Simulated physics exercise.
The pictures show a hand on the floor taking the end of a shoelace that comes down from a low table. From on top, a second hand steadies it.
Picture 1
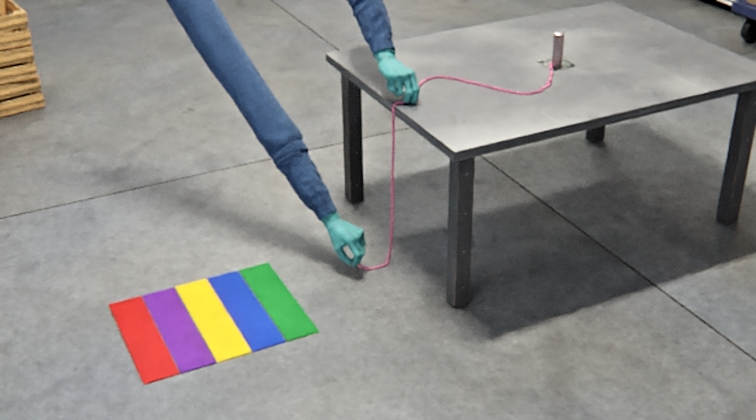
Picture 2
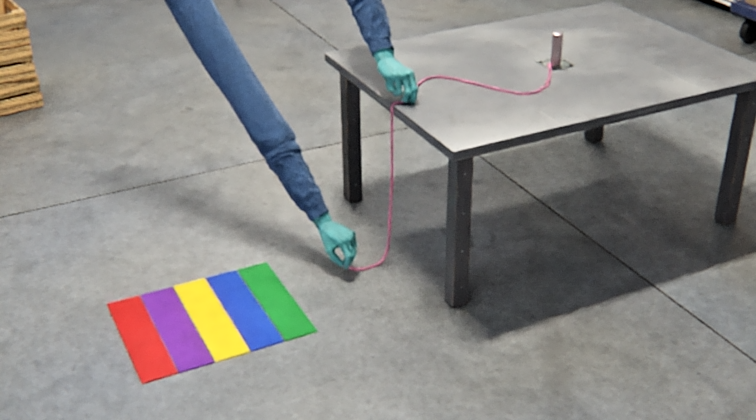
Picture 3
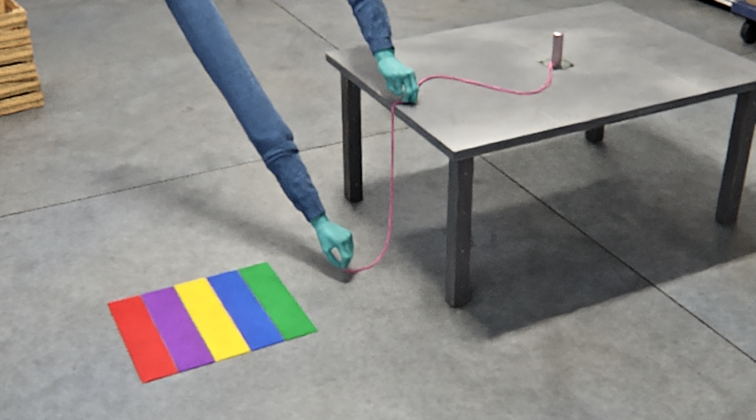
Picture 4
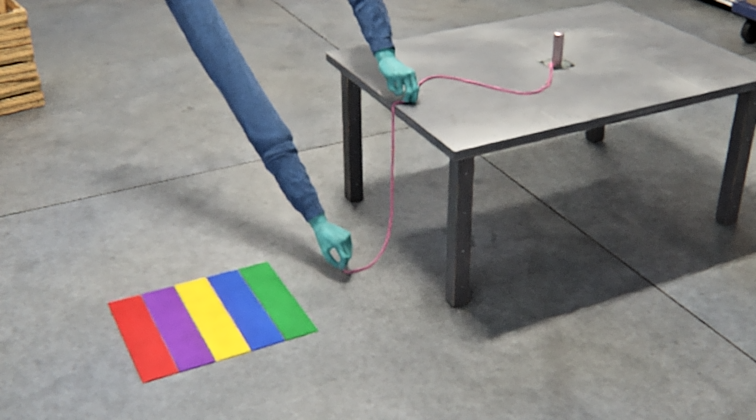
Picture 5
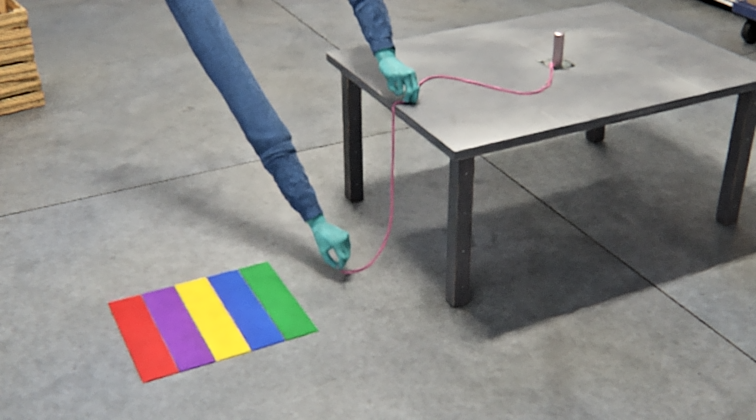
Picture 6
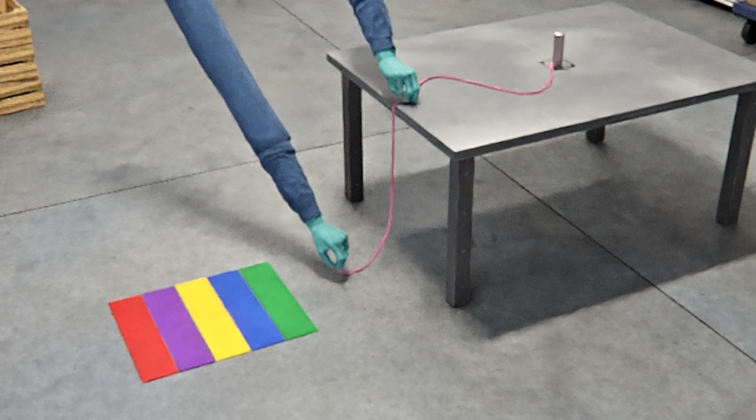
At the start, one gloved hand rests at the edge of a low table while another, near the floor, holds the end of a pink shoelace hanging down beside a striped colour mat. The lower hand draws the end slightly left toward the green stripe, then creeps barely further, the hanging lace curving gently.
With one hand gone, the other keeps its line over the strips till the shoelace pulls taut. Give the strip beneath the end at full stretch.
Red strip.
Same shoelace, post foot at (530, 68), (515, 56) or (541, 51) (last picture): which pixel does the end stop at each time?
Try by try: (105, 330), (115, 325) and (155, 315).
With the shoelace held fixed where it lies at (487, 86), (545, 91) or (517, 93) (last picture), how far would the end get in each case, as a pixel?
Roughly (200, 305), (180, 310) and (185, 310).
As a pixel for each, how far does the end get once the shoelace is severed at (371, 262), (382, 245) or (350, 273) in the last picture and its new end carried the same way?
Respectively (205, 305), (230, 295) and (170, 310).
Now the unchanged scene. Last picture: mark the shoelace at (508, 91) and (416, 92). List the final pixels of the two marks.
They end up at (462, 87) and (355, 137).
A little later, end near (202, 303); over yellow.
Next, end near (164, 314); over purple.
When it is tight, end near (141, 320); over red. It gets as far as the red strip.
